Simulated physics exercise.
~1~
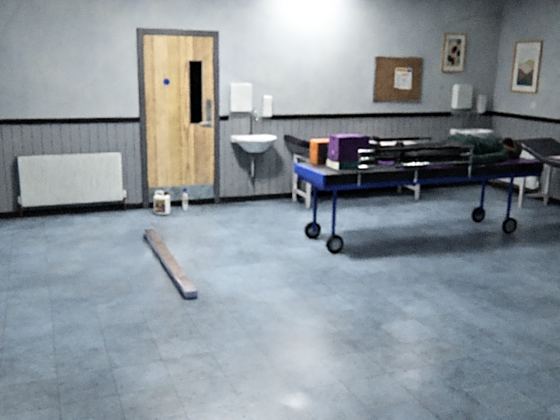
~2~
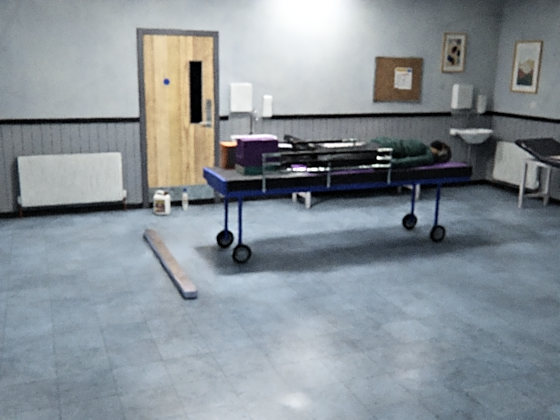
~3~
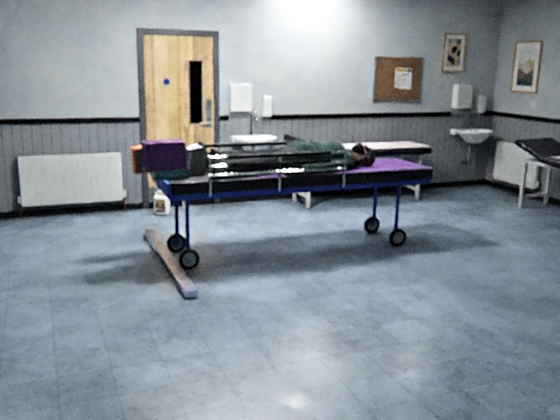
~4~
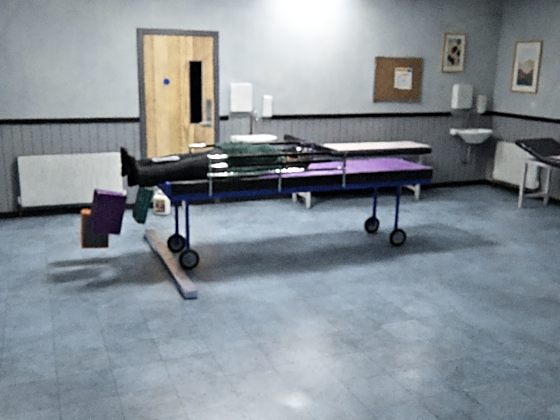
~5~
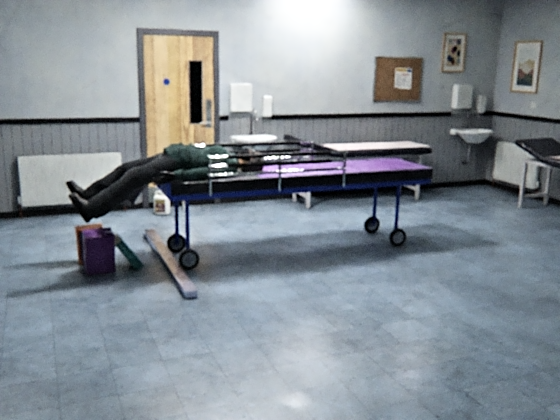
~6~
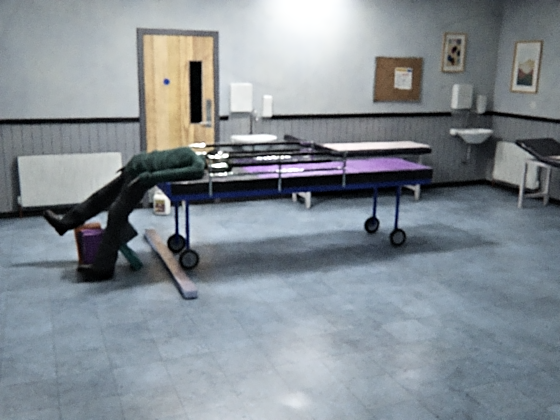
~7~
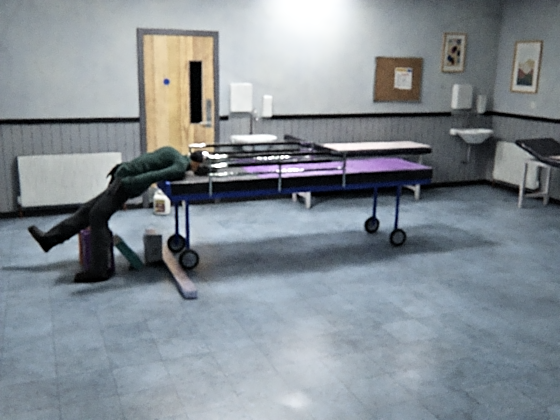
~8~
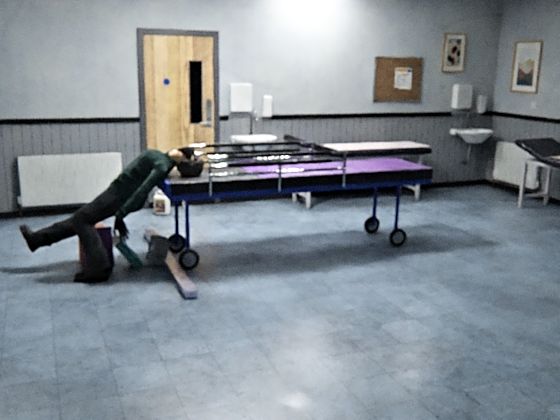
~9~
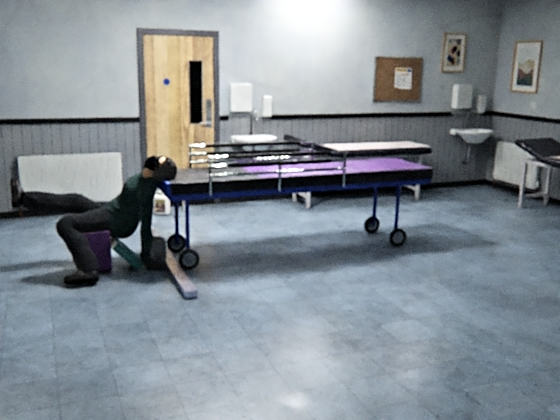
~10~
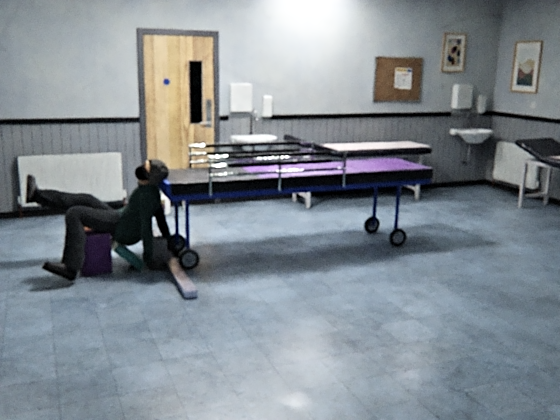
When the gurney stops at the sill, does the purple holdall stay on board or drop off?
The purple holdall drops off. It slides over the left end of the gurney and lands on the floor.
